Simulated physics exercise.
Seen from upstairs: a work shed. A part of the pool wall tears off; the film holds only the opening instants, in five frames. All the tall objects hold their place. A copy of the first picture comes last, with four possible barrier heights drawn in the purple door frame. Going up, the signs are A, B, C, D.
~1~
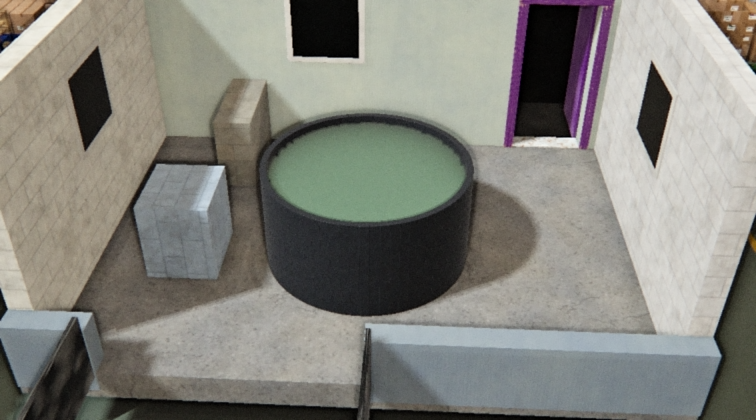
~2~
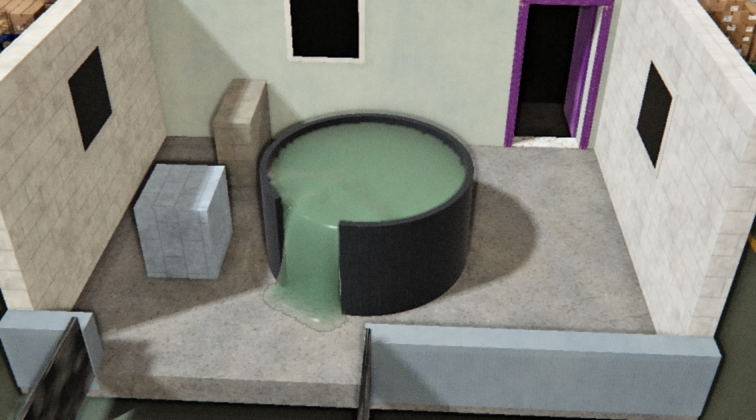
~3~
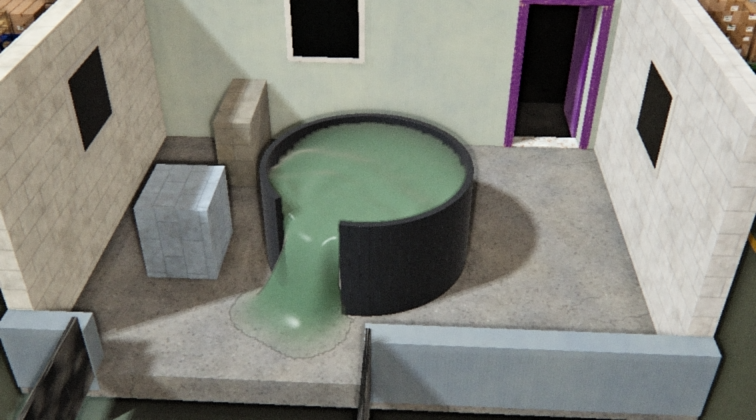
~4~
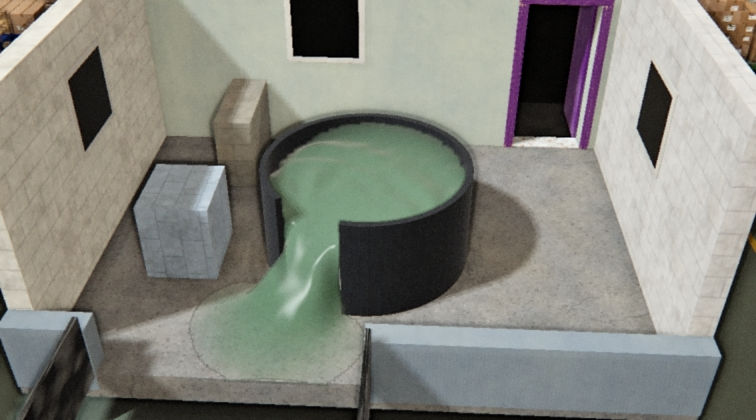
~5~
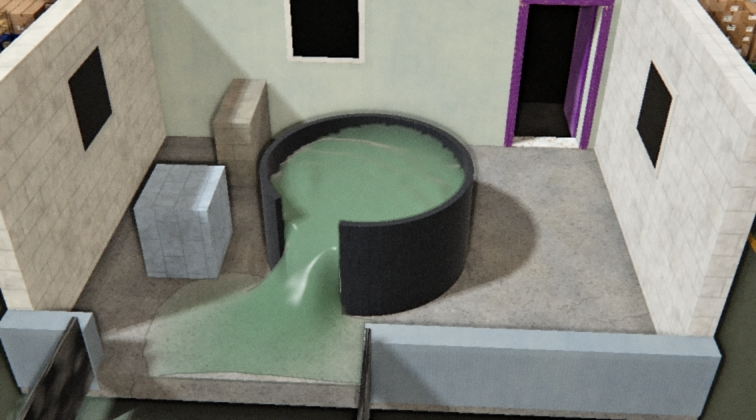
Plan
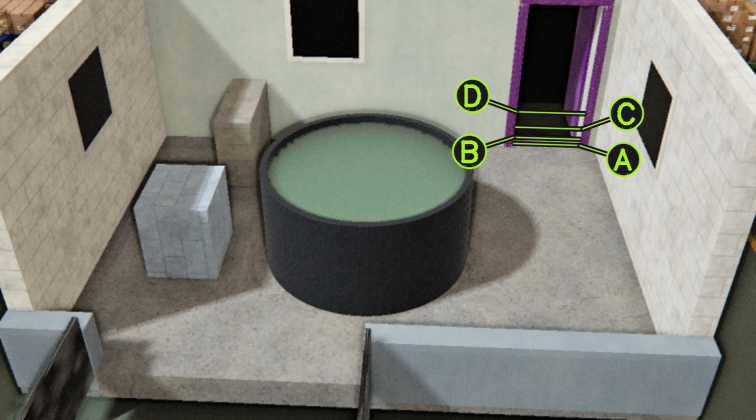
Green water lies still in a round, dark pool in the middle of a walled work shed seen from above, then pours out through a gap that opens in the pool's front left side. Pale blocks stand to the left, a purple doorway at the back right, and a low blue-grey wall along the front. The water spreads over the grey floor toward the front and left, while the camera stays still.
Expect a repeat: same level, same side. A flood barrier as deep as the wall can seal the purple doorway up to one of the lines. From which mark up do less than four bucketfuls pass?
A is the one.
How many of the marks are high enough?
All four.
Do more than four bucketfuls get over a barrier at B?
No, not at all.
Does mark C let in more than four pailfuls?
No, that is safe.
On the marked copy, A at (546, 144); B at (547, 138); C at (548, 128); D at (550, 112); from the bottom up A, B, C, D.
With A, nothing gets over.
With B, nothing gets over.
With C, nothing gets over.
With D, nothing gets over.
